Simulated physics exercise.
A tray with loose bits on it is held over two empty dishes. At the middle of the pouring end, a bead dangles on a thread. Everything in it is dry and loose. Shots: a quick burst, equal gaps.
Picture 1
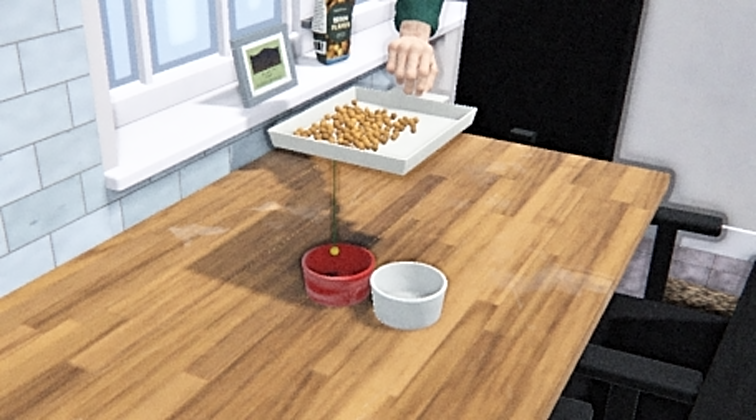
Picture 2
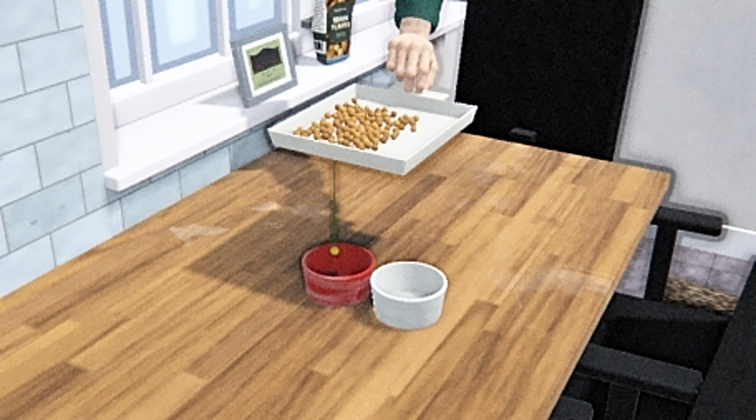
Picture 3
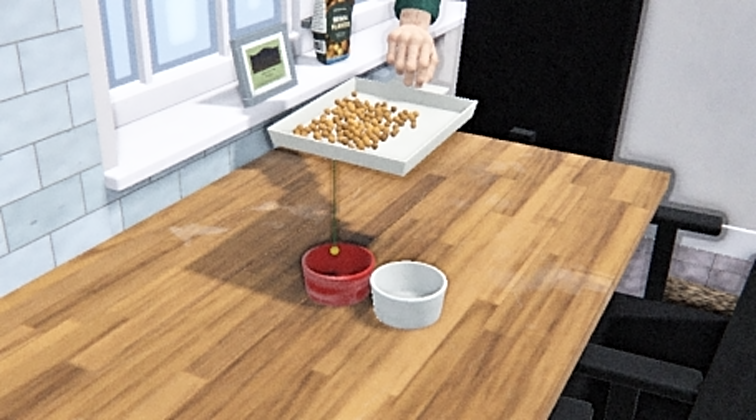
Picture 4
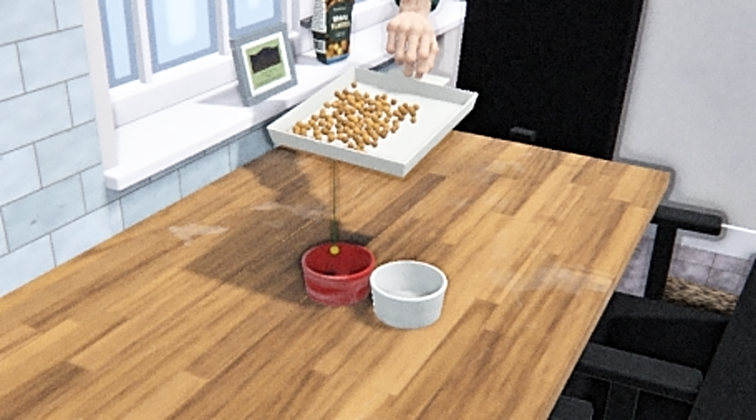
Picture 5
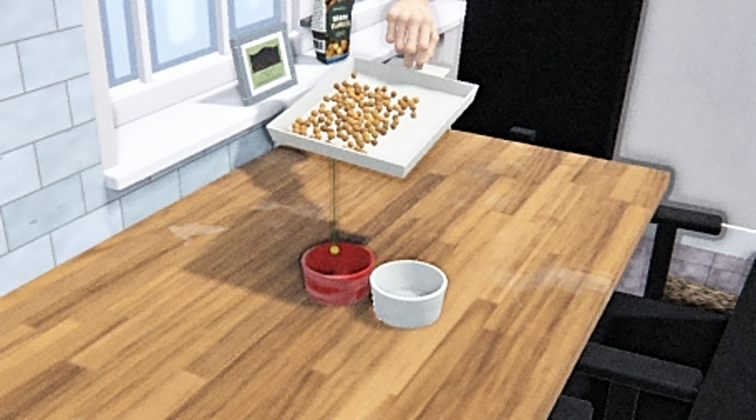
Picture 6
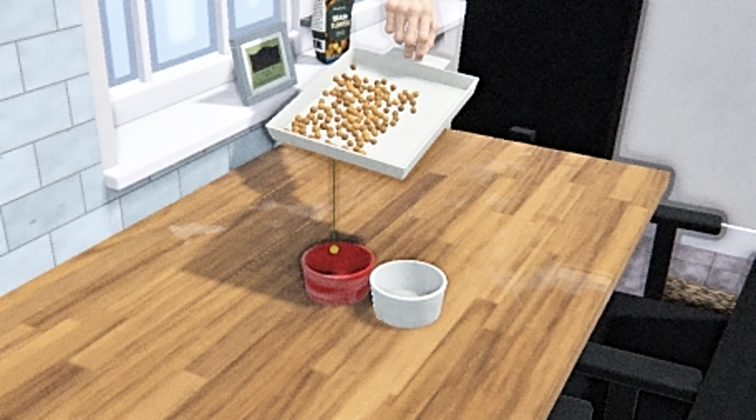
A hand in a green sleeve holds a white tray of roasted chickpeas level above a red dish and a white dish on a wooden table. The hand then gradually raises the tray's far side, tilting it toward the near edge, while the chickpeas spread slightly and the dishes stay still.
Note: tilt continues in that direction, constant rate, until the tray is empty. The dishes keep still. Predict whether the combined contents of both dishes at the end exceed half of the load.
The combined contents fall short of half.
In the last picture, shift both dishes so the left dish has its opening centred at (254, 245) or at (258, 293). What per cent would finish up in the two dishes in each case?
Approximately 0 percent, followed by approximately 10 percent.
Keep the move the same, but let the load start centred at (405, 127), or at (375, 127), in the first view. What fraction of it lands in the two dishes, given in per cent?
You'd get near 30 percent first and near 40 percent after that.
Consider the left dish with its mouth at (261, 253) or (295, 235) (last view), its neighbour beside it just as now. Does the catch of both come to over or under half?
Catch, run one: Below the halfway mark; run two: Below the halfway mark.
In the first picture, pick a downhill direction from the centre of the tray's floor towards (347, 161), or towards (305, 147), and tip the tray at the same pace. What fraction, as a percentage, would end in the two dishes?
It comes to about 10 per cent the first time and about 0 per cent the second.
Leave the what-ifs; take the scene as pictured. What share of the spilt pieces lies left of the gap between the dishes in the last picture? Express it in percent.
It works out at some 80 percent.
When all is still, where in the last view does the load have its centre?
Centre at rest, last view: Approx. (363, 325).
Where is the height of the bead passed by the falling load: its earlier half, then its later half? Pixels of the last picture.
(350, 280) for the early half, (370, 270) for the late half.
Just after the last frame, tray tipped steeply; almost all on the tray; just a few in the air.
A moment on, tray tipped past a quarter turn; almost all on the tray; just a few in the right dish; just a few outside both.
Further on, tray tipped past a quarter turn; roughly a third in the right dish; just a few in the left dish; roughly two thirds outside both.
When it is over, tray tipped past a quarter turn; roughly a third in the right dish; just a few in the left dish; roughly two thirds outside both.
